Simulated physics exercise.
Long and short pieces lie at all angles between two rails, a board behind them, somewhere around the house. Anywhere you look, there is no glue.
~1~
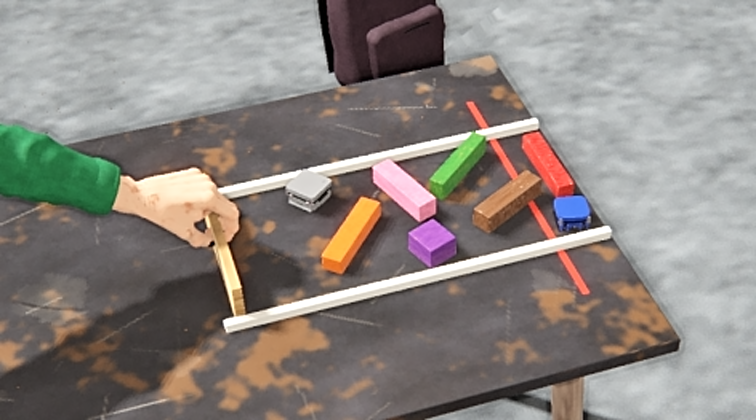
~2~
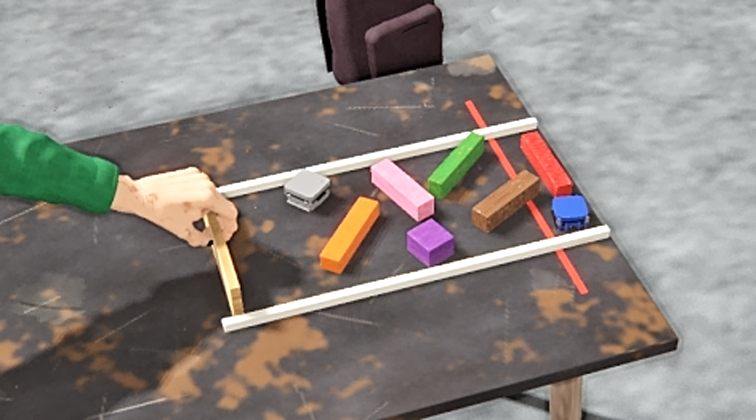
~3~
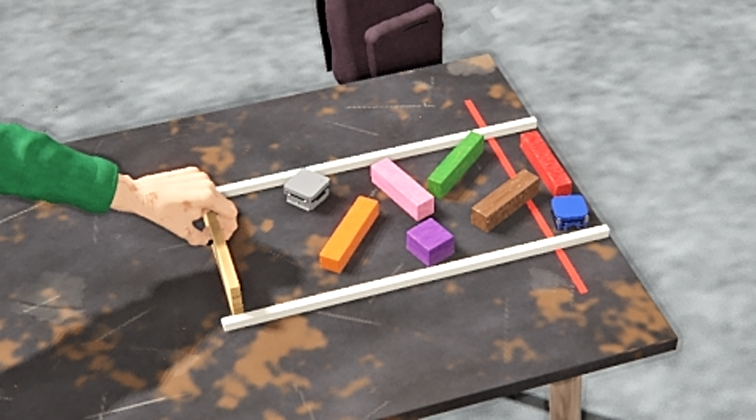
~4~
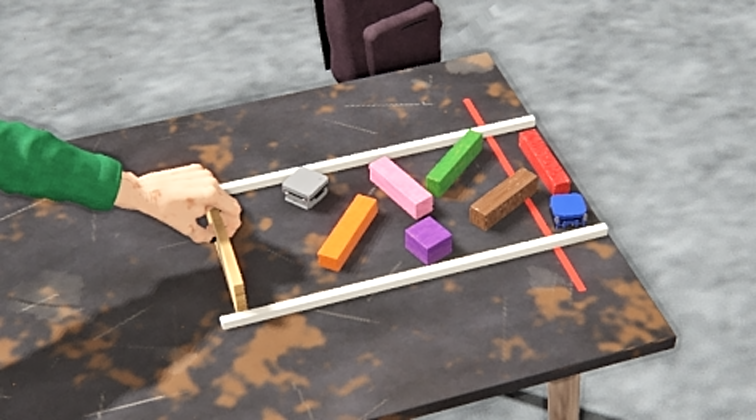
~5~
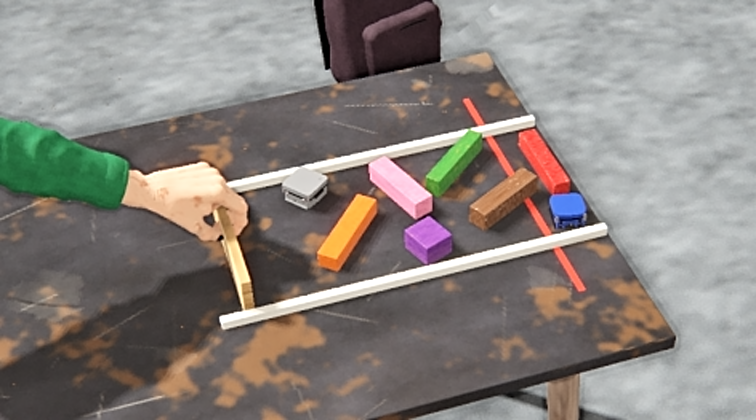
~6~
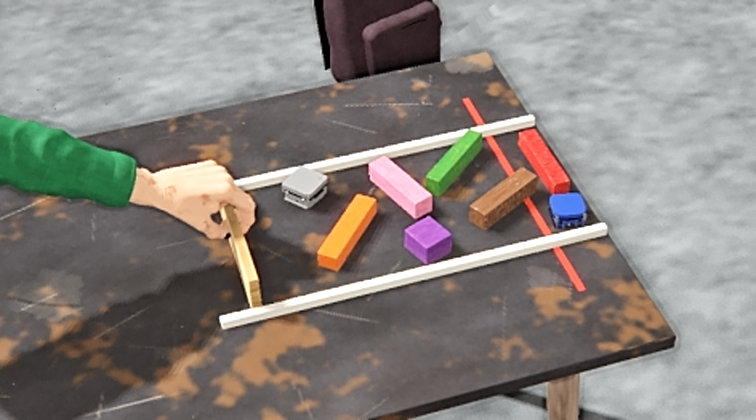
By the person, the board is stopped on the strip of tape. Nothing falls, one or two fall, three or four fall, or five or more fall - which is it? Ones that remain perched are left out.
Looks like three or four of them go over the edge, I'd say.
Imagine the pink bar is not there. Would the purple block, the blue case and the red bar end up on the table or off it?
As for the purple block, it is retained; the blue case is not retained; the red bar is not retained.
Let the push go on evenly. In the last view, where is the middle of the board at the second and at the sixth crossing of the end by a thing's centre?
(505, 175), then (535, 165).
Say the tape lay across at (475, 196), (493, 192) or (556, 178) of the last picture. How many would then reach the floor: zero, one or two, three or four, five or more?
Number fallen at each tape, in order - one to two, one or two, five or more.
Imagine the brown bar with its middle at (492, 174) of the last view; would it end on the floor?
If so, it ends up falling.
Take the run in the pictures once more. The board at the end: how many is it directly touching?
2 of them.
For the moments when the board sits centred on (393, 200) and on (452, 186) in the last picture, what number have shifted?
So far 5, and 7 at the second.
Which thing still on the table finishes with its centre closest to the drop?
The pink bar is the one you want.
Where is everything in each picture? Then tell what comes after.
In the first picture, red bar (548, 165); blue case (571, 214); brown bar (508, 202); board (220, 244); tape (523, 189).
In the second picture, blue case (570, 214); grey case (308, 191).
In the third picture, brown bar (506, 200); board (218, 243).
In the fourth picture, red bar (544, 162); orange bar (348, 232).
In the fifth picture, blue case (567, 212); pink bar (400, 187).
In the sixth picture, red bar (544, 162); blue case (567, 211); brown bar (504, 198); board (236, 236); tape (519, 186).
Soon after, none off yet; red bar at rest near (544, 162); blue case at rest near (567, 211); brown bar at rest near (504, 198).
After that, none off yet; red bar at rest near (545, 162); blue case at rest near (567, 211); brown bar displaced a little near (516, 191).
In the end, the number that fall off is three or four; gone, green bar, brown bar, blue case and red bar.
